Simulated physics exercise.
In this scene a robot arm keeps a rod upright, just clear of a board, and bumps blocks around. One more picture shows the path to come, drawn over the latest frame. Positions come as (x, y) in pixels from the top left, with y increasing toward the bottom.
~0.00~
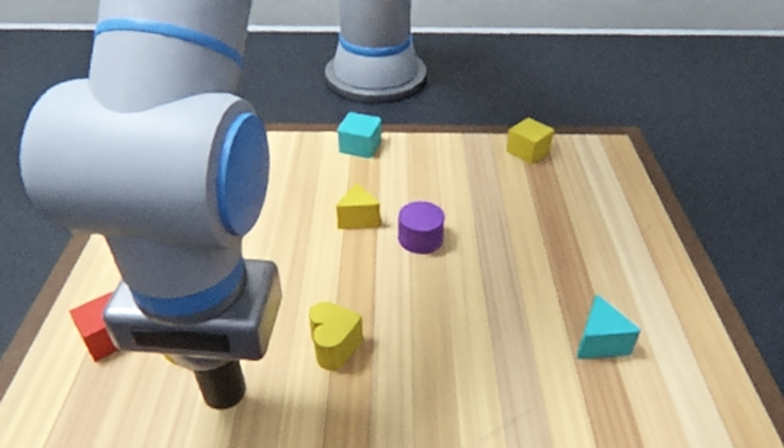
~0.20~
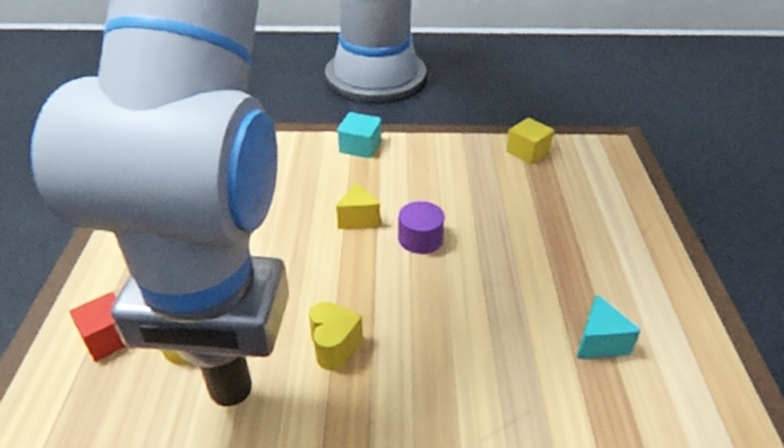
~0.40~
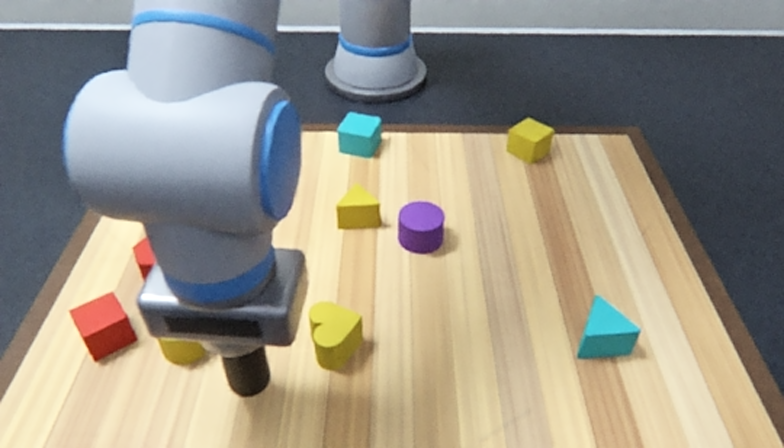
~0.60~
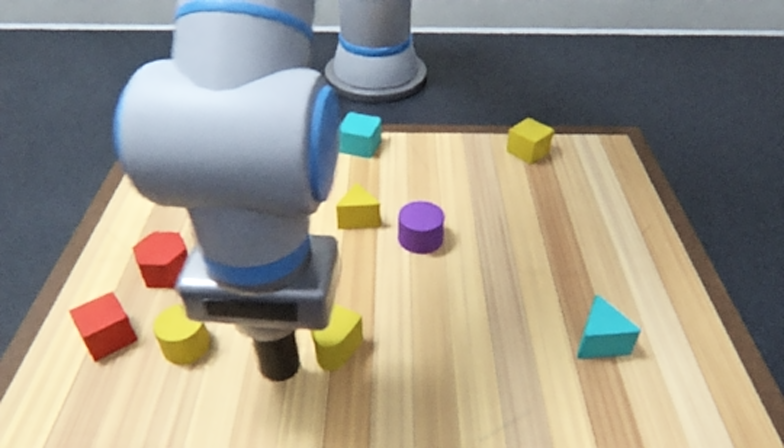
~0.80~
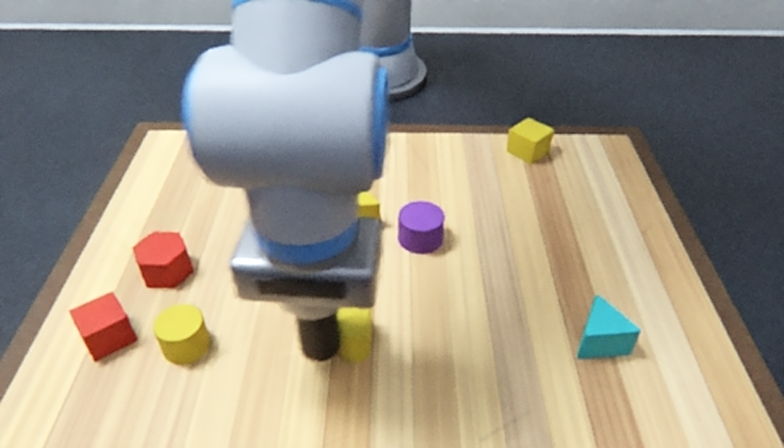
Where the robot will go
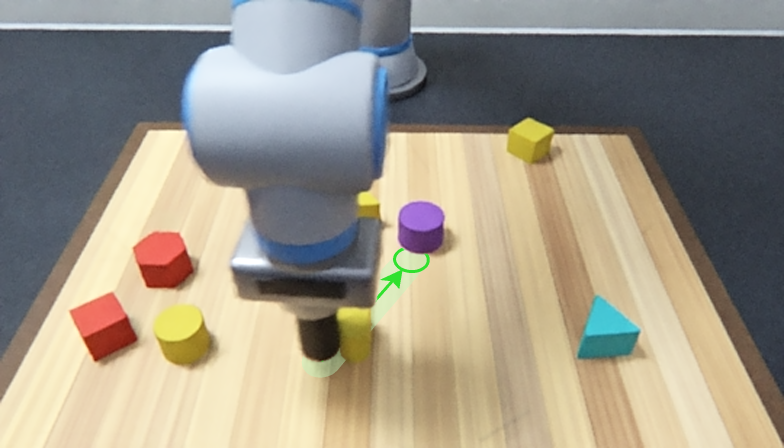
A robot arm moves its black rod rightward across the board to the yellow heart-shaped block.
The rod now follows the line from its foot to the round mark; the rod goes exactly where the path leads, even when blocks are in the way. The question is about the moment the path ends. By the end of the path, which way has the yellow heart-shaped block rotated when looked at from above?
The twist is clockwise.
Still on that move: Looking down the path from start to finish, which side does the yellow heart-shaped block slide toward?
It goes toward the right-hand side.
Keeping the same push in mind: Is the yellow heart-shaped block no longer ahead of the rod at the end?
Final answer: Yes.
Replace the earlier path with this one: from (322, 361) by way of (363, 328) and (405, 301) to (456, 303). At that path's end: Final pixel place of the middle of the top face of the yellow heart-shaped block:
The point I'd pick in the picture is (454, 252).
The line goes from (322, 361) directly to (411, 259).
On the path given first. One third of the way, rod (355, 307); yellow heart-shaped block (385, 282).
Two thirds of the way, rod (385, 274); yellow heart-shaped block (418, 257), turned 30° clockwise.
At the end, rod (412, 244); yellow heart-shaped block (444, 245), turned 70° clockwise; yellow three-sided block unmoved; purple cylinder (425, 210).
